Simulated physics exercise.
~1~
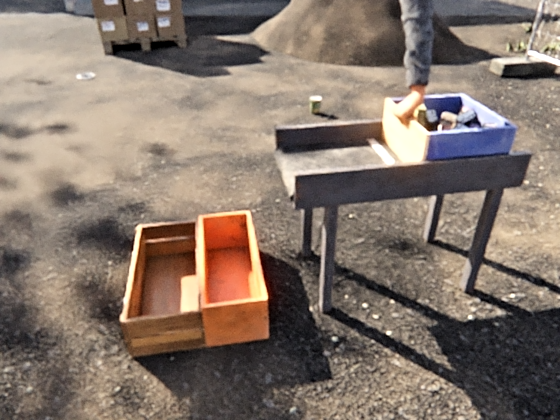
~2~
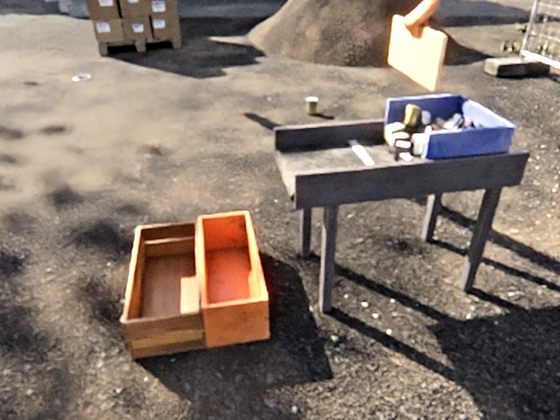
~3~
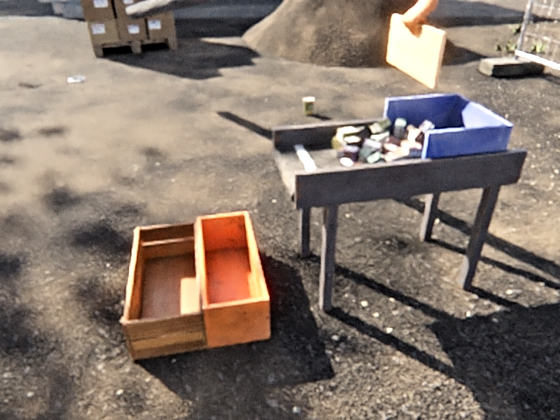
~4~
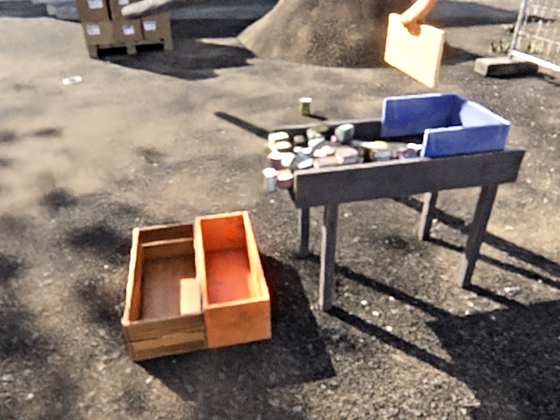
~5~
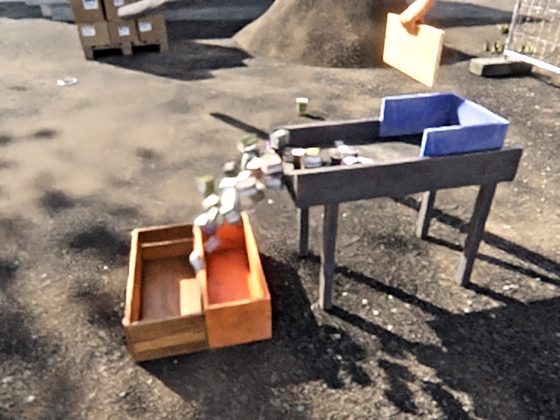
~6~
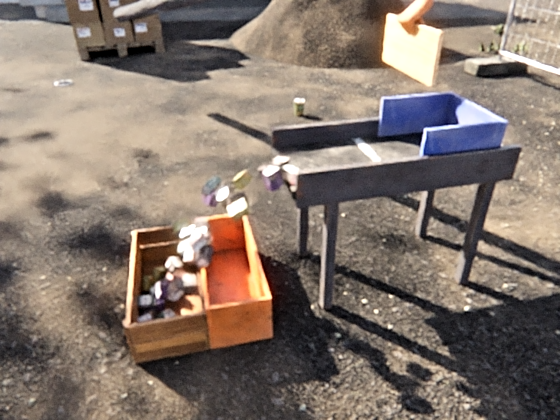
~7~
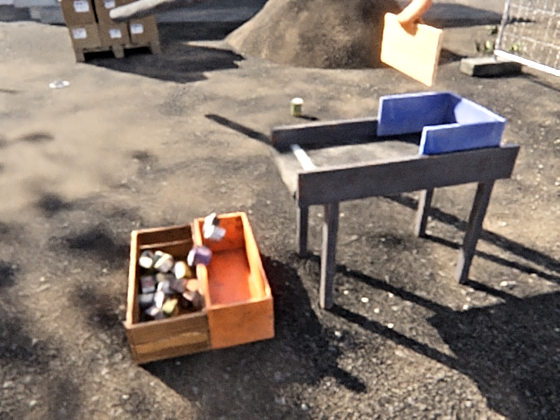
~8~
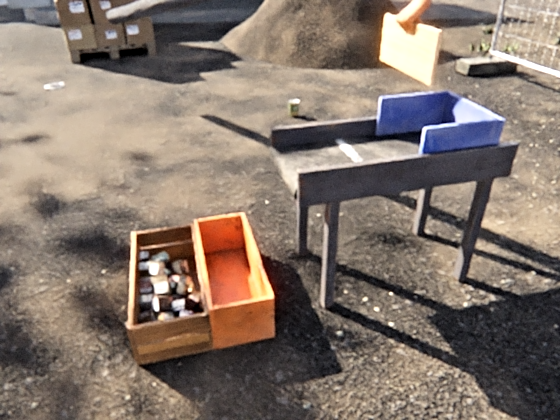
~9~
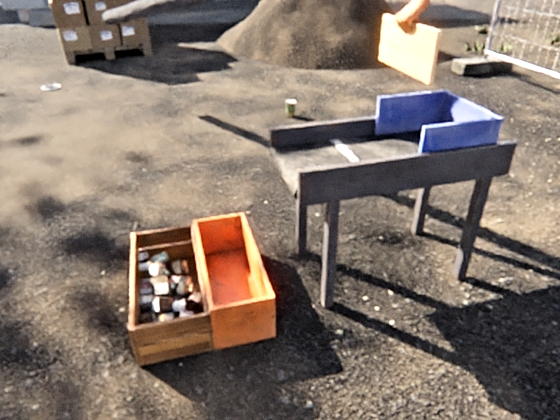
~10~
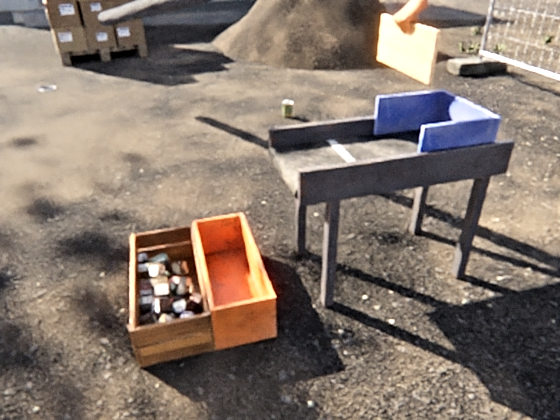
Small cartons slide left from the blue pen, tumble off the belt, and fill the wooden box.
